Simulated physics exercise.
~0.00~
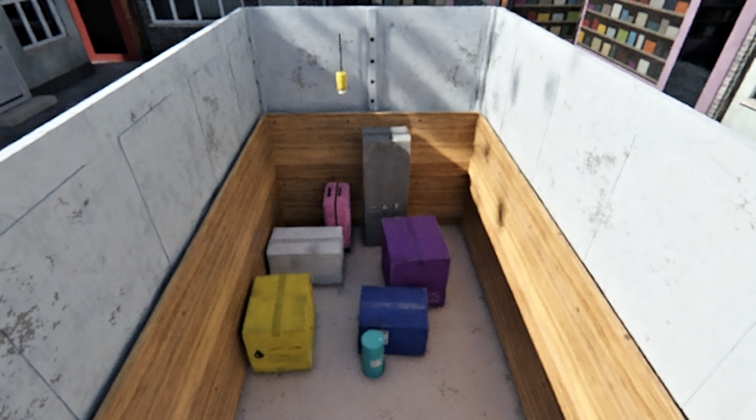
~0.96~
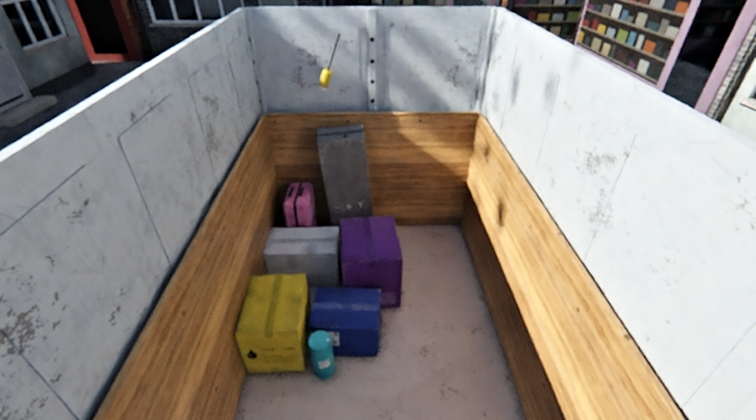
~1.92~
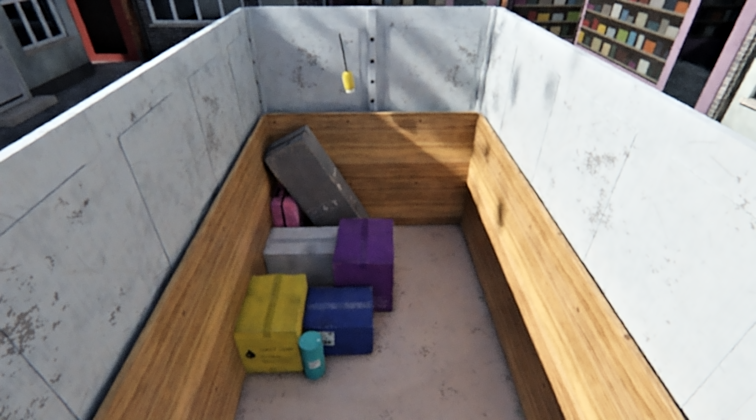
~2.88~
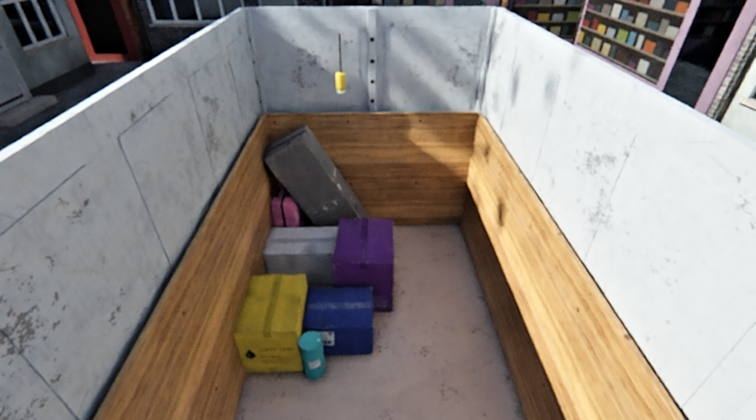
To begin with, a tall grey box stands upright at the back of a van's load bay, with a pink case, white box, purple box, yellow box, blue box and turquoise canister spread in front of it. The grey box, pink case, purple box, blue box and canister then shift left, while the white and yellow boxes stay put. Next, the grey box tips left and leans above the pink case, as the canister and blue box edge slightly further left. Finally, everything rests clustered on the left, with the grey box still leaning and the canister upright.
